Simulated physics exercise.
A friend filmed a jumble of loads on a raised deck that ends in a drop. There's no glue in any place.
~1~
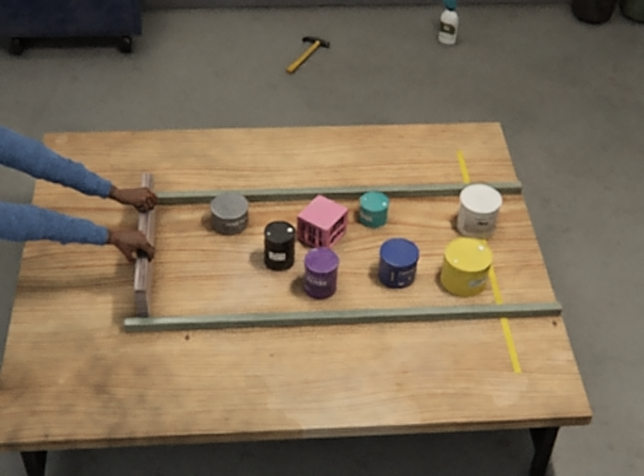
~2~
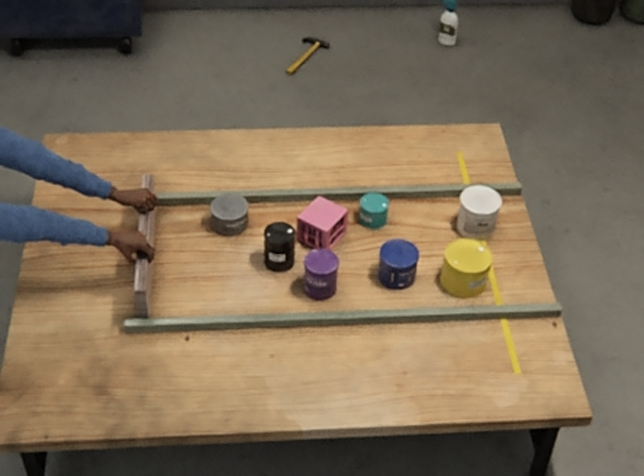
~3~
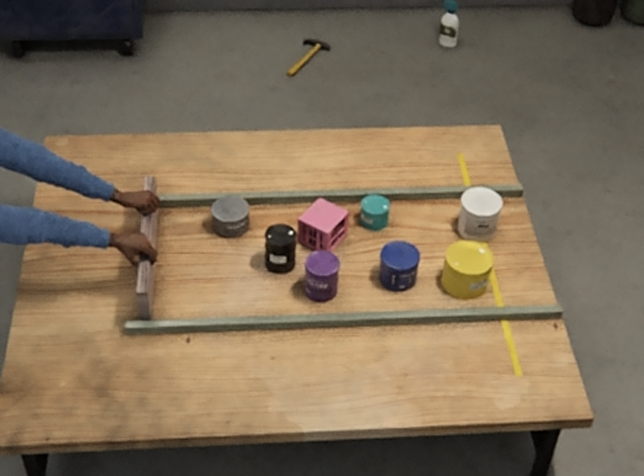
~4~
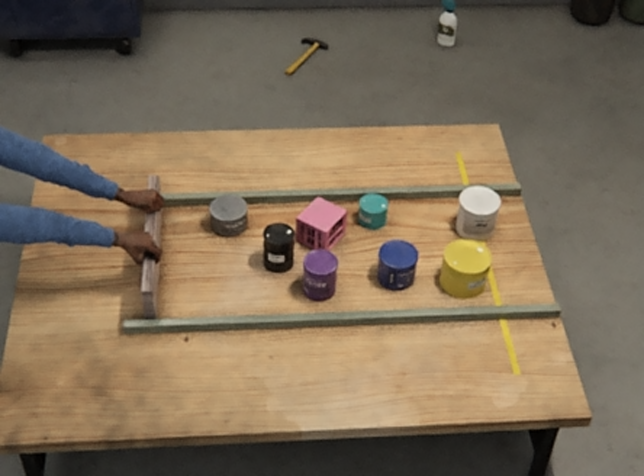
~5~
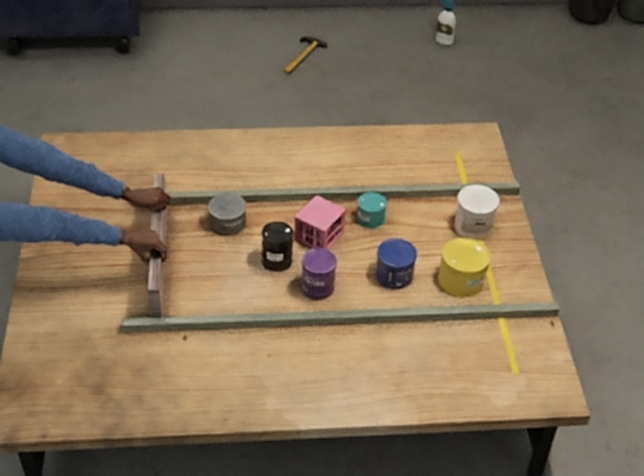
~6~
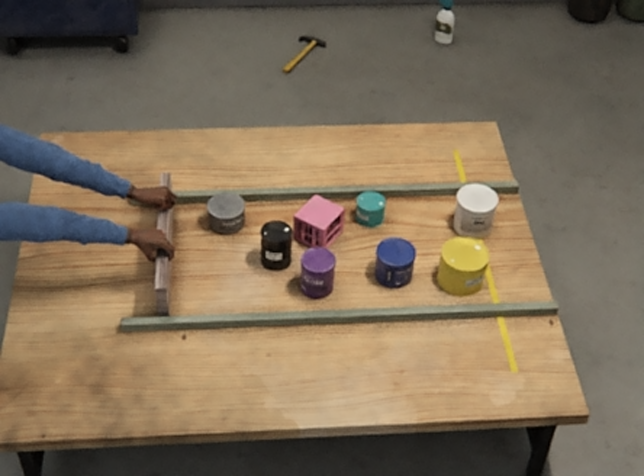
At first, two hands grip an upright plank at the left end of two rails on a wooden table, with paint cans and a pink crate spread out to its right. The hands then slide the plank slightly rightward, narrowing the gap to the grey pail, while the containers stay in place.
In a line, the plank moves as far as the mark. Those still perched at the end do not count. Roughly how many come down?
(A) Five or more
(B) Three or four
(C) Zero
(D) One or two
Answer: D.
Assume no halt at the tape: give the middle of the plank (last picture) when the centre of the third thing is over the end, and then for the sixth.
Its centre point is roughly (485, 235) and later (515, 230).
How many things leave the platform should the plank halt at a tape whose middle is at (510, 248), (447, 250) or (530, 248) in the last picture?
Per try in turn: 5, 0, 8.
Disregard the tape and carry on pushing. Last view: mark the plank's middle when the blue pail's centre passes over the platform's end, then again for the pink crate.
Roughly (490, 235); roughly (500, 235).
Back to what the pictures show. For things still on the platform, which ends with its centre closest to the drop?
Turquoise canister - nearest.
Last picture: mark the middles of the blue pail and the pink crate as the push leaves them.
The first sits around (533, 250), while the other sits around (514, 218).
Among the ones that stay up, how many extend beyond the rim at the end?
It totals 3.
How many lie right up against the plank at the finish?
It's 3.
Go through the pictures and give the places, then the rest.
In the first frame, white pail (478, 213); yellow canister (466, 267); blue pail (398, 264); plank (146, 245); tape (485, 250).
In the second frame, yellow canister (466, 268); black canister (279, 247).
In the third frame, blue pail (399, 267); pink crate (323, 227).
In the fourth frame, white pail (477, 215); turquoise canister (373, 212).
In the fifth frame, yellow canister (464, 268); grey pail (227, 215).
In the sixth frame, white pail (475, 212); yellow canister (463, 267); blue pail (395, 263); plank (165, 244); tape (482, 249).
Soon after, none off yet; white pail at rest near (475, 212); yellow canister at rest near (463, 267); blue pail at rest near (395, 263).
Then, none off yet; white pail at rest near (475, 212); yellow canister moved a little near (471, 267); blue pail moved about its own width near (429, 257).
By the end, the number that fall off is one or two; fallen, yellow canister and white pail.
